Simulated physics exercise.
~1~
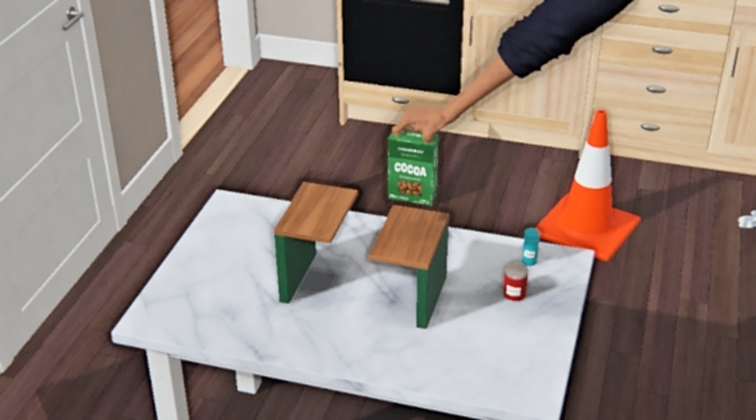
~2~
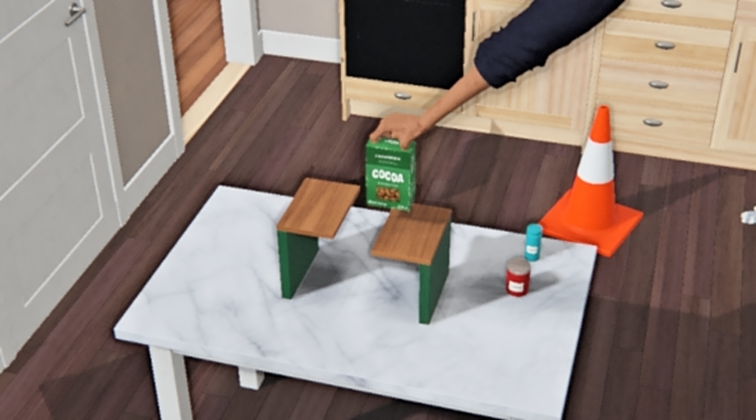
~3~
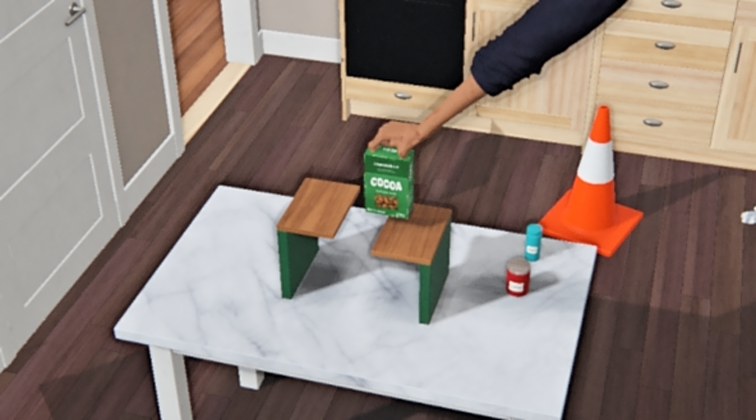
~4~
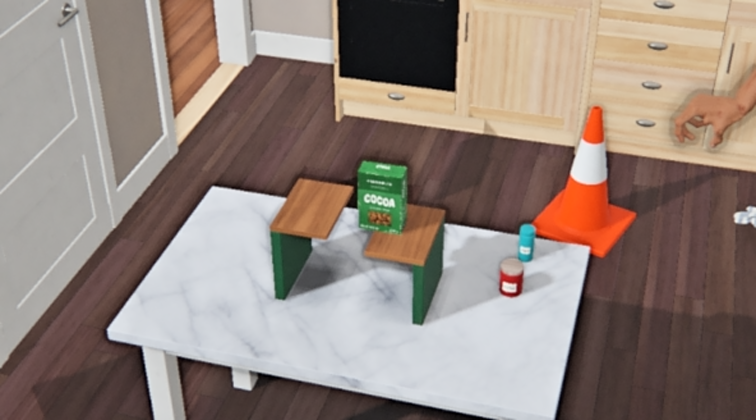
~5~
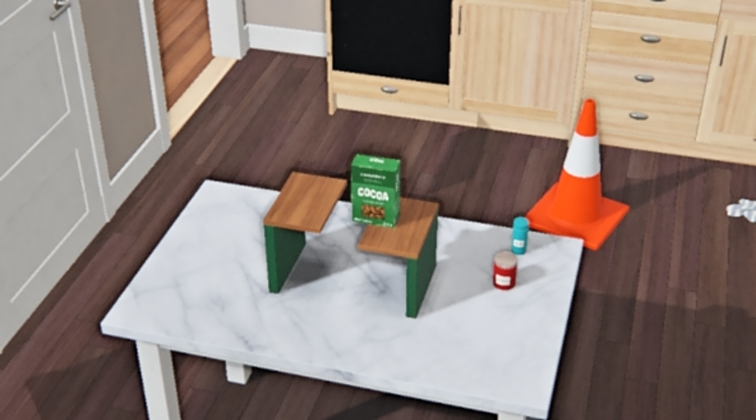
Green cocoa packet being moved left and lowered by a hand between two wooden-topped ledges, then released, staying caught upright there.
